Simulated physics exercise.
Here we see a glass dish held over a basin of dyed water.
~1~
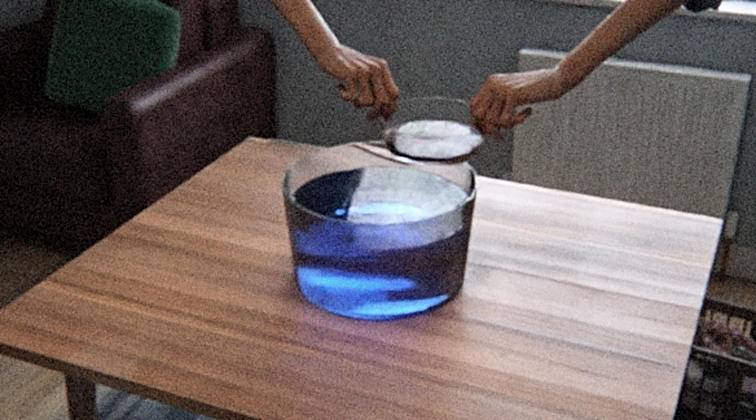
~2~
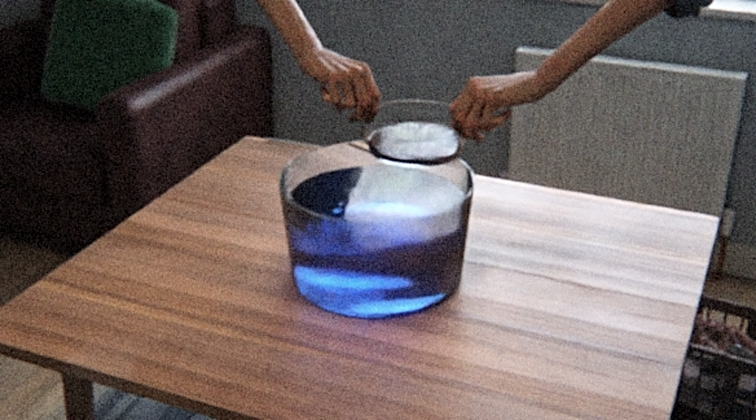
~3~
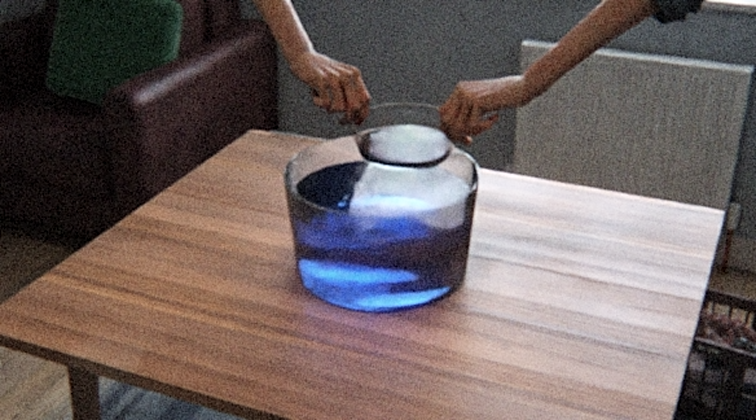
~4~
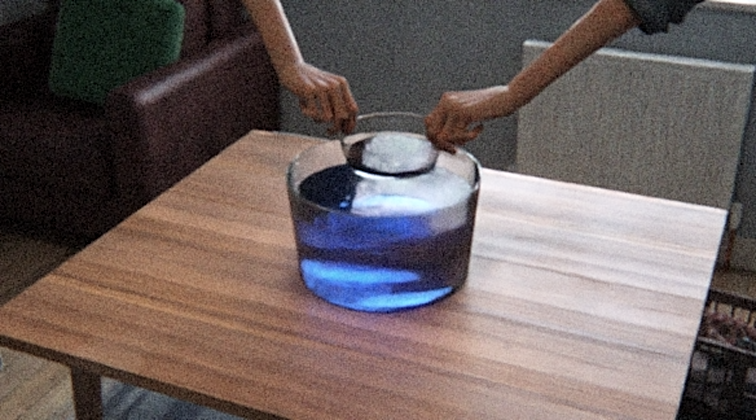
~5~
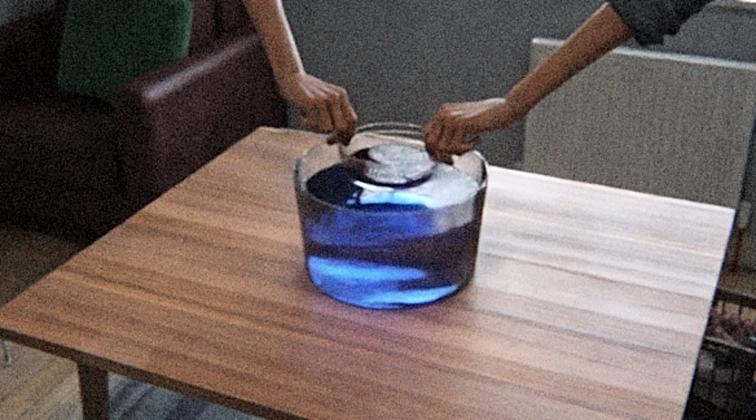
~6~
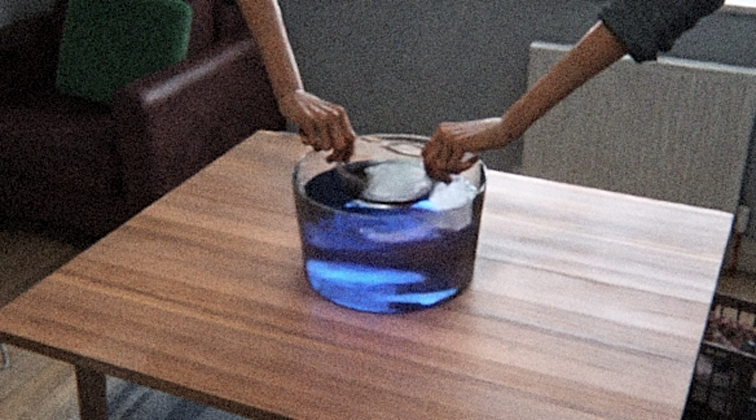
Two hands held a small glass dish over a large glass basin of blue water on a wooden table, moving it slightly left and lowering it steadily until it was just above the surface.
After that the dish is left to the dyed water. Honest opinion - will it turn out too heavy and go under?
No, it stays afloat.
Shortly, the dish dips into the dyed water.
Then, it bobs and steadies.
At the finish, the dish floats with about half of its side showing.
